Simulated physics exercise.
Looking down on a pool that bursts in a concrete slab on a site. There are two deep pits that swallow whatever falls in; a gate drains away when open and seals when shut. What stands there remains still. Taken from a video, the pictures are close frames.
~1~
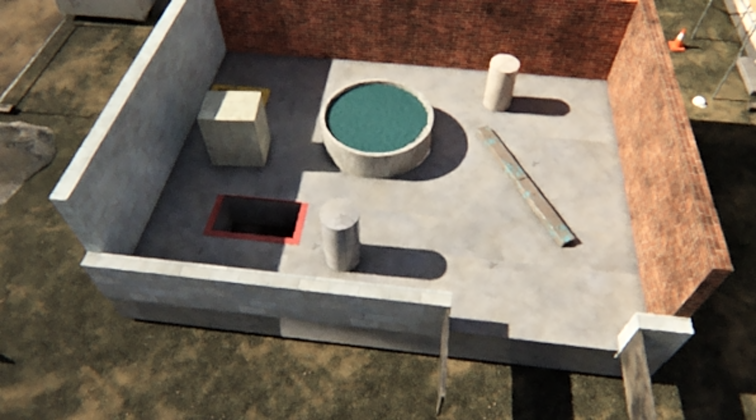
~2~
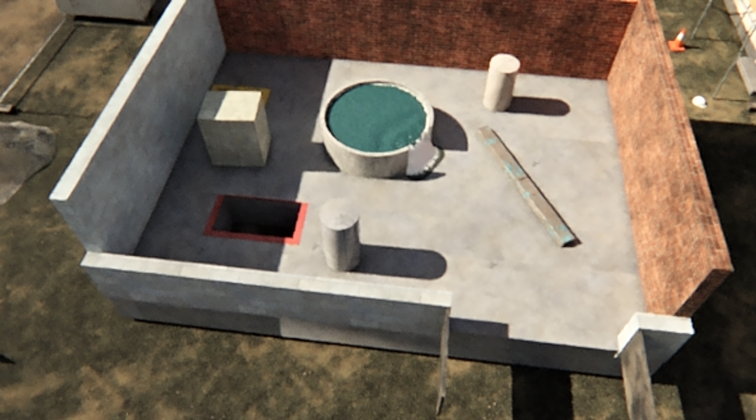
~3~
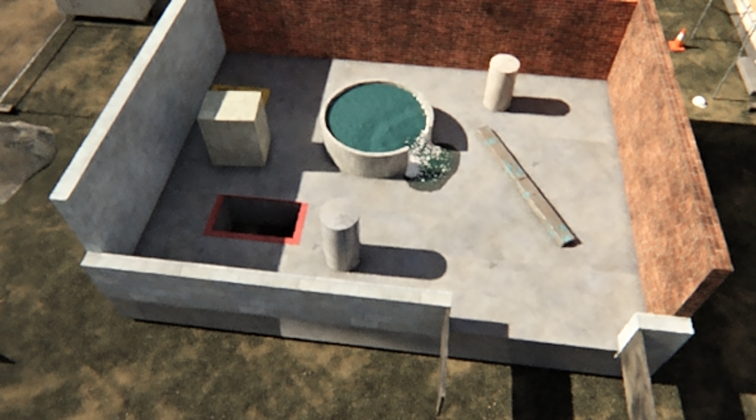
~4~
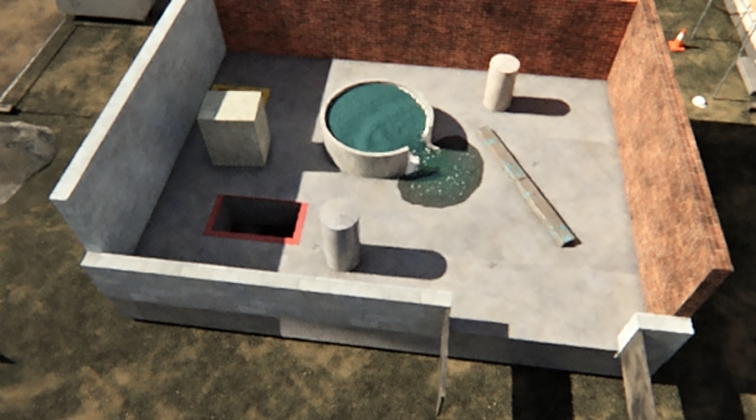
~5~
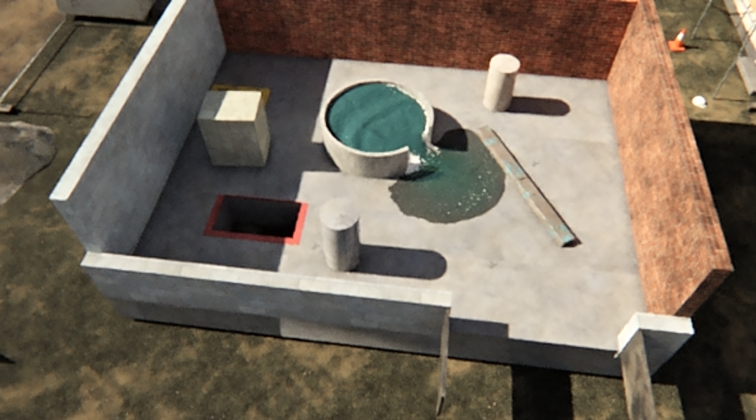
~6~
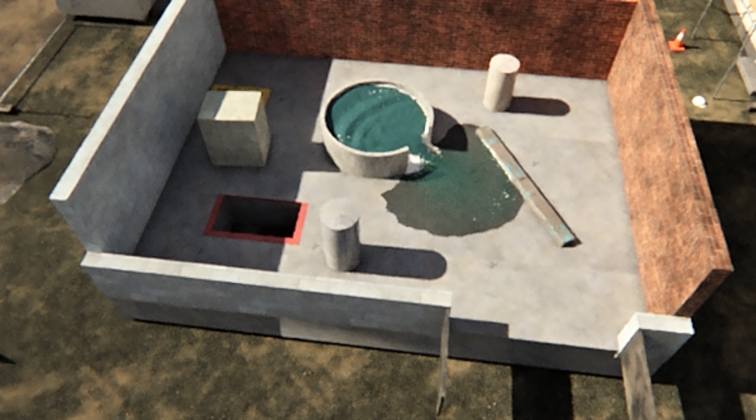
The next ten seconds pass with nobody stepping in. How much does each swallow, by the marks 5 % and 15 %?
As it plays out the gate goes past fifteen per cent, as it plays out the yellow pit never reaches five per cent, as it plays out the red pit never reaches five per cent.
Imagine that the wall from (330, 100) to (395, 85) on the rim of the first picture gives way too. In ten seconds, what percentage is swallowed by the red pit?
Red: 4 %.
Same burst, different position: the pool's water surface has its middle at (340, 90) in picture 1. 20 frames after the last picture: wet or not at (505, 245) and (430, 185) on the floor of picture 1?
Well, the first one would be soaked, and the second one soaked.
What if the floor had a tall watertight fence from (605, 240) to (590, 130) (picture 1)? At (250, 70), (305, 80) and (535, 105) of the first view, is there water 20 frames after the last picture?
Result in the order given: Unaffected, unaffected, unaffected.
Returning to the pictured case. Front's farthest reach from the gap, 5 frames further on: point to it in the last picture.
At roughly (575, 271).
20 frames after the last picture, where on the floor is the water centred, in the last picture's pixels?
The spot I would choose is (427, 171).
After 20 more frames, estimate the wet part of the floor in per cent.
Share estimate: About 25 per cent.
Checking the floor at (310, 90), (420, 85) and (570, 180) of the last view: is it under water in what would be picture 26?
Point by point: Unwetted; unwetted; swamped.
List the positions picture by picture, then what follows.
The pool at (377, 118) is whole and still, in the first frame.
Water pours out at (419, 153) and has run to (439, 150), in the second frame.
The front is at (455, 154), out from the gap at (419, 154), in the third frame.
Water pours out at (419, 154) and has run to (469, 191), in the fourth frame.
The front is at (495, 199), out from the gap at (419, 154), in the fifth frame.
Water pours out at (419, 154) and has run to (509, 216), in the sixth frame.
A moment on, water covers 15 % of the floor; the gate 0 %, the yellow pit 0 %, the red pit 0 %.
Next, water covers 30 % of the floor; the gate 1 %, the yellow pit 0 %, the red pit 0 %.
Then, water covers 25 % of the floor; the gate 14 %, the yellow pit 0 %, the red pit 0 %.
Later, water covers 30 % of the floor; the gate 33 %, the yellow pit 0 %, the red pit 0 %.
In the end, water covers 35 % of the floor; the gate 51 %, the yellow pit 0 %, the red pit 0 %.
